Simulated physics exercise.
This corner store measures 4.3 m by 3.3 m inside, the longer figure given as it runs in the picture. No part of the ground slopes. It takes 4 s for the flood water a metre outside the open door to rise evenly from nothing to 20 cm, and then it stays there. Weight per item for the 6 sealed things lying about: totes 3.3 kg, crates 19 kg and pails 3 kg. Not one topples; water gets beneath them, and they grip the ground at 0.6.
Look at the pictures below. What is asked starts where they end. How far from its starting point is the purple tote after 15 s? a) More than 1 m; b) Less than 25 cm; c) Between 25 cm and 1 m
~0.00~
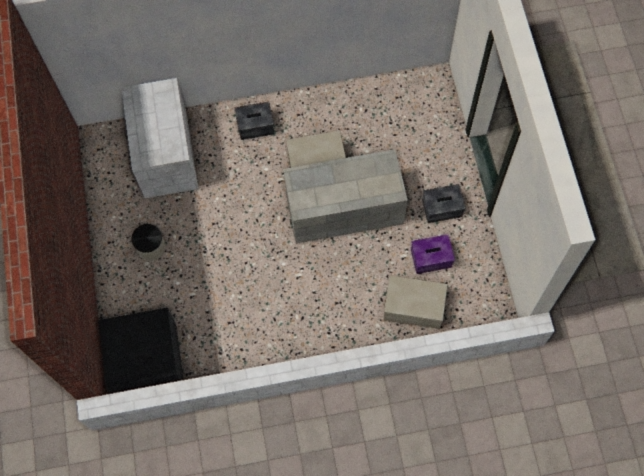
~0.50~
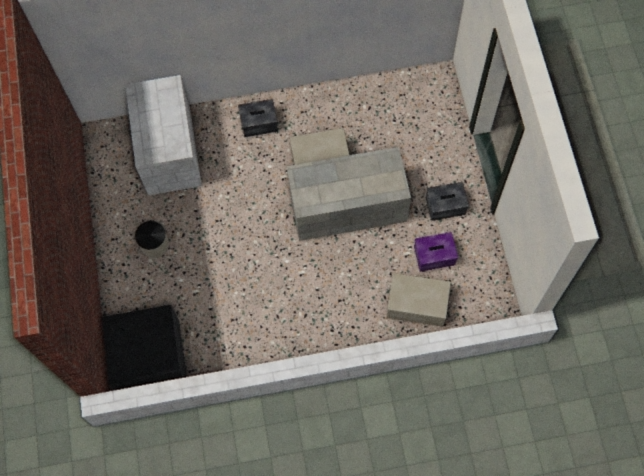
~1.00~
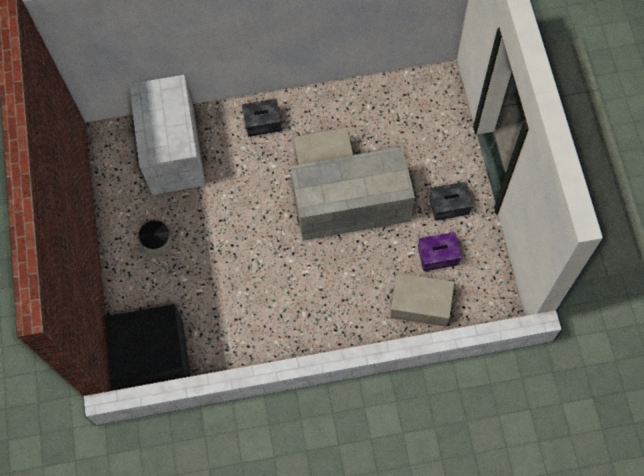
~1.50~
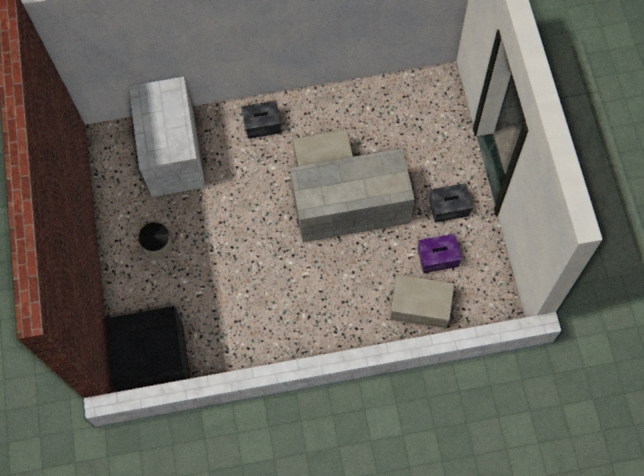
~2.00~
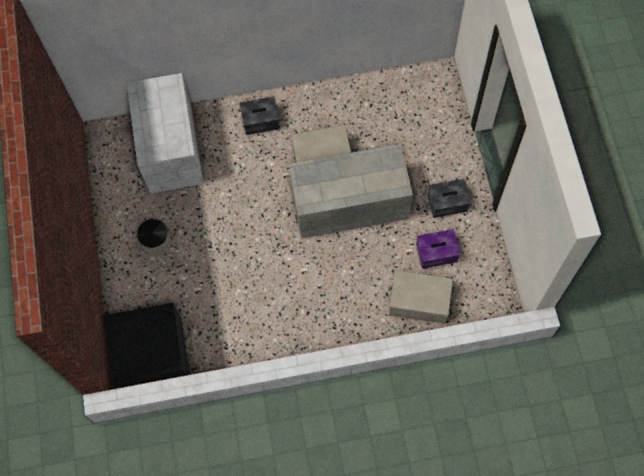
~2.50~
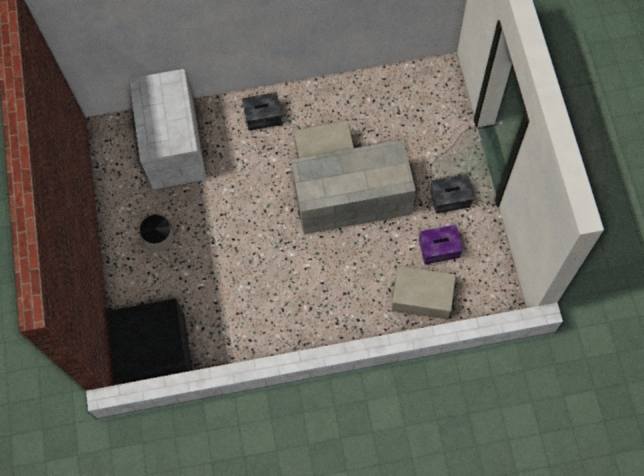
Between 25 cm and 1 m (c).
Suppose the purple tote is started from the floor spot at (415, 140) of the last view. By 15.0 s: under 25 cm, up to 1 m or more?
What happens is it gets pushed a long way.
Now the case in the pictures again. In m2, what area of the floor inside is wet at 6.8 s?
Flooded: Near 10.0 m2.
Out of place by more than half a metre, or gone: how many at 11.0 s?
At that time I count 3.
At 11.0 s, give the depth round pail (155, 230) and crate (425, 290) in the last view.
Depth approx. 3 cm / 11 cm.
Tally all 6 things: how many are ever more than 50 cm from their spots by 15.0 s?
I get 6.
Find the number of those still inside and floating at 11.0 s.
Count: 4.
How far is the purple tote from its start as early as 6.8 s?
Around 60 centimetres.
After 3.5 s the purple tote is near (441, 241), 0.0 m from its start, aground; 0 afloat.
After 6.8 s the purple tote is near (500, 249), 0.6 m from its start, afloat; 2 afloat.
After 11.0 s the purple tote is near (488, 242), 0.5 m from its start, afloat; 4 afloat.
After 15.0 s the purple tote is near (497, 270), 0.7 m from its start, afloat; 6 afloat.
